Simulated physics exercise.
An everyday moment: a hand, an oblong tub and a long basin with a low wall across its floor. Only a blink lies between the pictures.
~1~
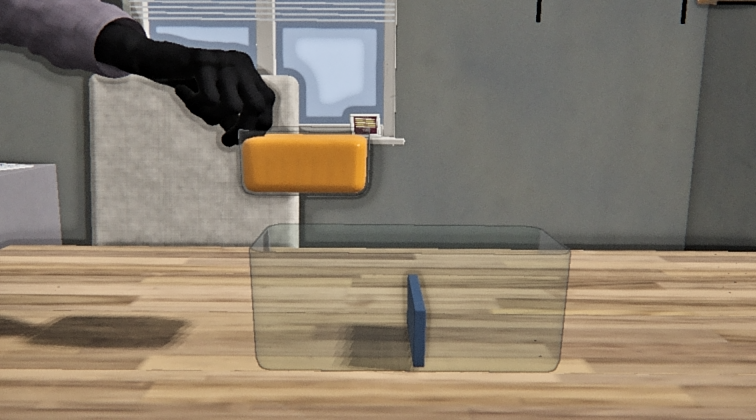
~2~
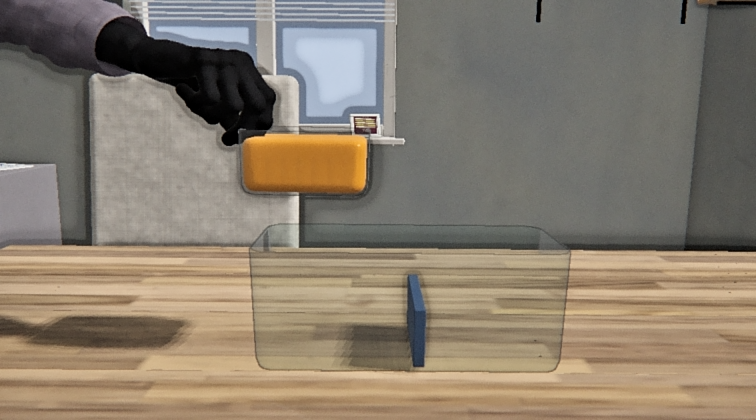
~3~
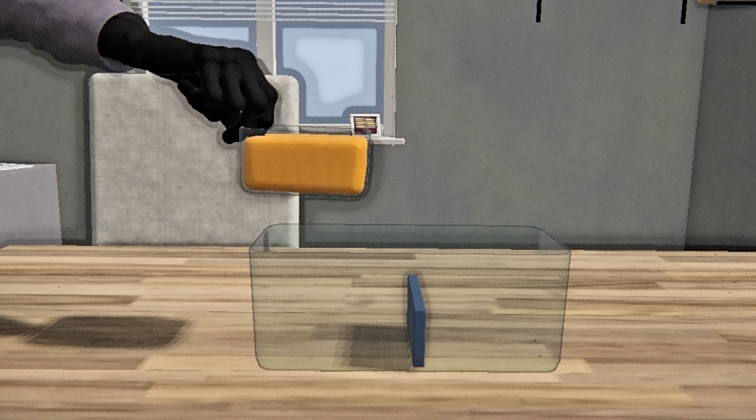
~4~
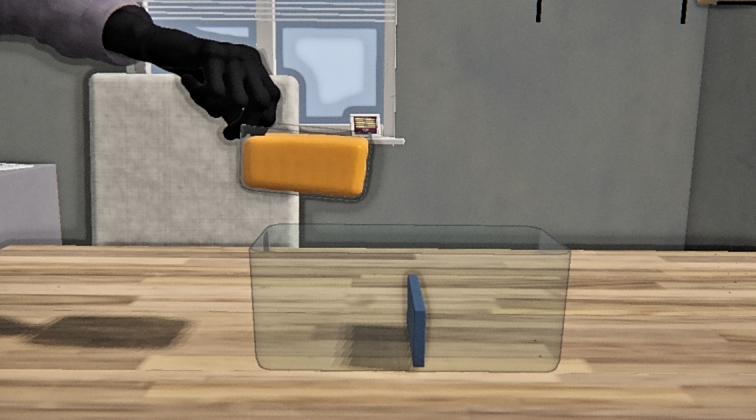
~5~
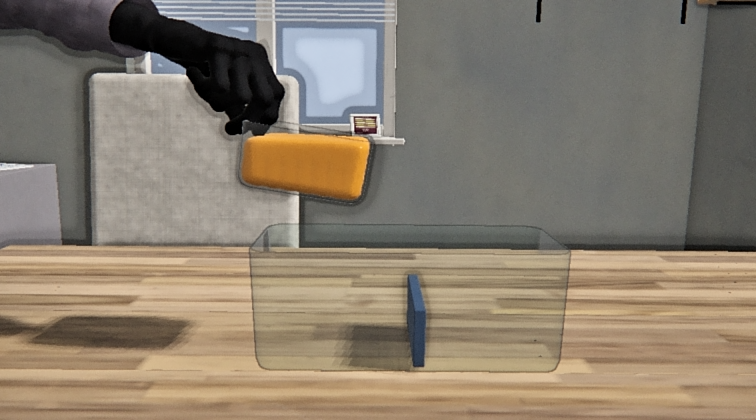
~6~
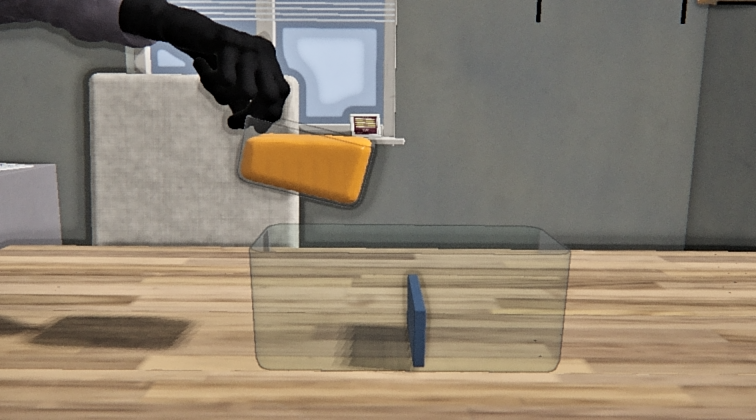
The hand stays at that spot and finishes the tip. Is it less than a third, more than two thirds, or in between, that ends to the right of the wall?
In the end from a third to two thirds is right of the wall.
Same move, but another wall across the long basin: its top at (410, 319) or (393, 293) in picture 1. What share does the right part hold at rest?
Roughly 60 per cent, and 75 per cent.
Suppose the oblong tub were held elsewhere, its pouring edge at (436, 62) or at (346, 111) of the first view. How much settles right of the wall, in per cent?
Near 95 % and 30 %.
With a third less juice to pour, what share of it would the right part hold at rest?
Near 25 %.
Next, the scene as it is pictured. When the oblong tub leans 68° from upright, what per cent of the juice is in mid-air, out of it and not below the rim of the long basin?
About 25 per cent.
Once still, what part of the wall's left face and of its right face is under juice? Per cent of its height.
Near 20 on the left, 30 on the right.
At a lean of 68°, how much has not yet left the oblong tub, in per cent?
About 35 per cent.
A moment on, the oblong tub is tipped part way and 37 per cent is still to pour, 7 is left of the wall and 31 right of it.
Next, the oblong tub is tipped right over and 6 per cent is still to pour, 34 is left of the wall and 58 right of it.
Then the oblong tub is tipped right over and 0 per cent is still to pour, 42 is left of the wall and 58 right of it.
Later the oblong tub is tipped right over and 0 per cent is still to pour, 41 is left of the wall and 58 right of it.
At rest 41 per cent lies left of the wall, 58 right of it and 0 outside.
